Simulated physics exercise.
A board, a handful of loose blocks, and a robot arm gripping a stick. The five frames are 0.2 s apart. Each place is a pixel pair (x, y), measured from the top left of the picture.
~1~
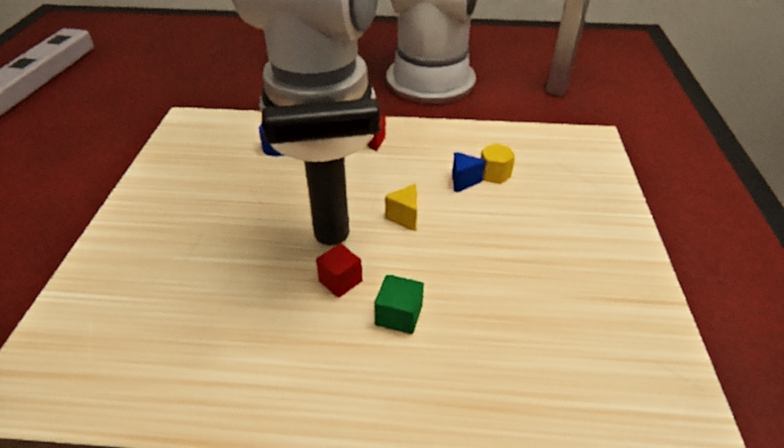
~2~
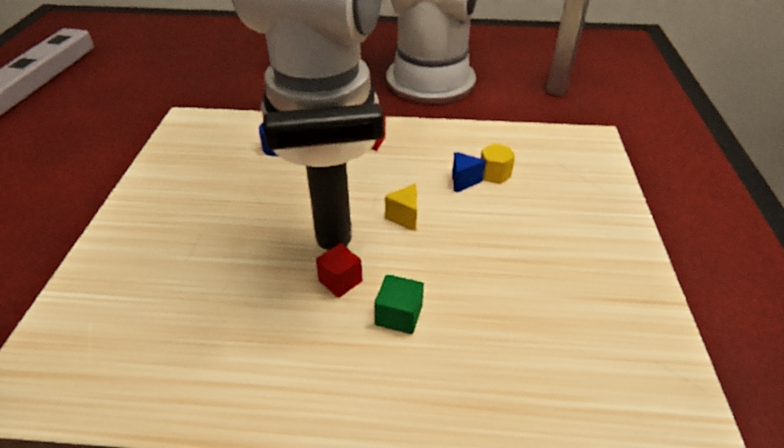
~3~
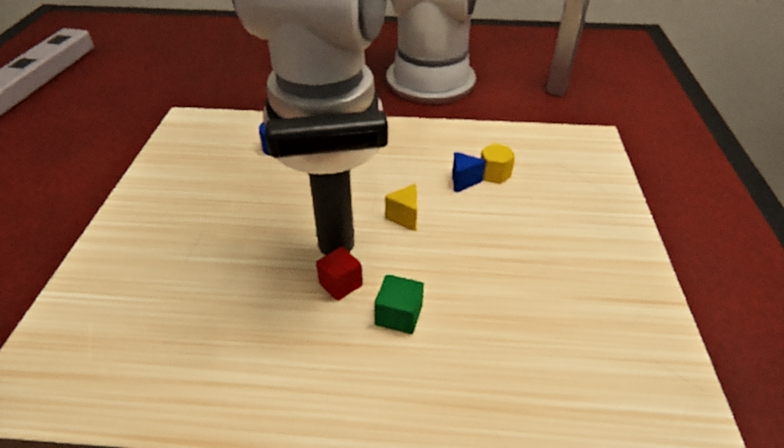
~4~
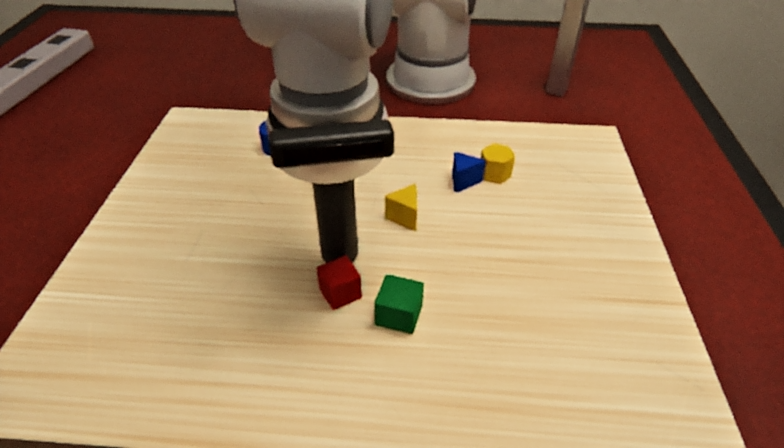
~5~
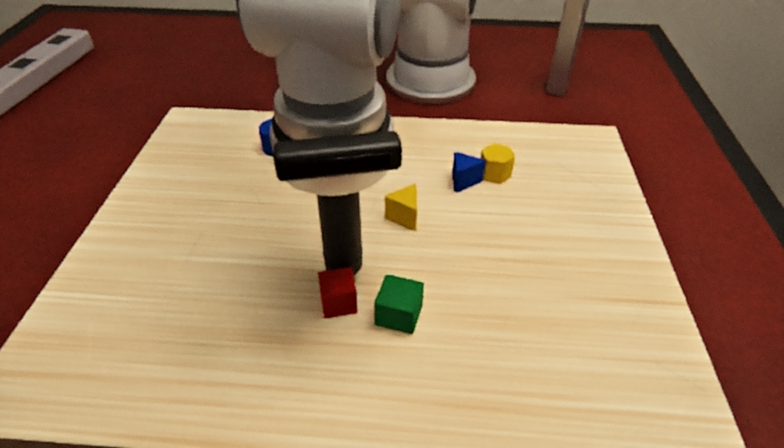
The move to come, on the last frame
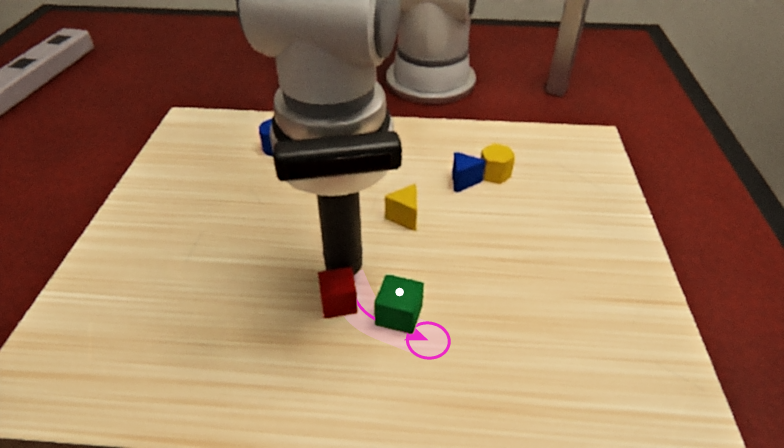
A robot arm holding a black stick stands over a pale wooden table on a dark red surface, seen from a fixed, raised view. A red cube and a green cube sit near the stick, with yellow and blue blocks behind, toward the back. The stick slides slightly toward the viewer, meets the red cube and nudges it a little forward, turning it, while the green cube stays still.
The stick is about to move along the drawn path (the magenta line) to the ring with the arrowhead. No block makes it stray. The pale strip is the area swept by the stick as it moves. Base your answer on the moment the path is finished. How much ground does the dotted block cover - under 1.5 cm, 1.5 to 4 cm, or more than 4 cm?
The shift is above 4 cm.
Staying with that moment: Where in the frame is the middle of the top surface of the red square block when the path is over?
It comes to (333, 311).
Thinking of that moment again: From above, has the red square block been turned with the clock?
Yes.
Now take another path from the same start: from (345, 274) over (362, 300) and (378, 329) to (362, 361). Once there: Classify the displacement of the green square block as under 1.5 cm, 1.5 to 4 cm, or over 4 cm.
Verdict: From 1.5 to 4 cm.
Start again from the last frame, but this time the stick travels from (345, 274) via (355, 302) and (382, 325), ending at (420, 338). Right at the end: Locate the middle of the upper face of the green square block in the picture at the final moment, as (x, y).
At pixel (462, 303).
The drawn path runs from (345, 274) over (358, 303) and (389, 325) to (428, 340); the dot is on the green square block.
The first path, step by step. One third of the way, stick (358, 294); red square block (333, 308), turned 60° clockwise.
Two thirds of the way, stick (389, 316); red square block (333, 311), turned 65° clockwise; green square block (432, 301), turned 30° anticlockwise.
At the end, stick (429, 331); red square block (333, 311), turned 65° clockwise; green square block (471, 306), turned 50° anticlockwise.
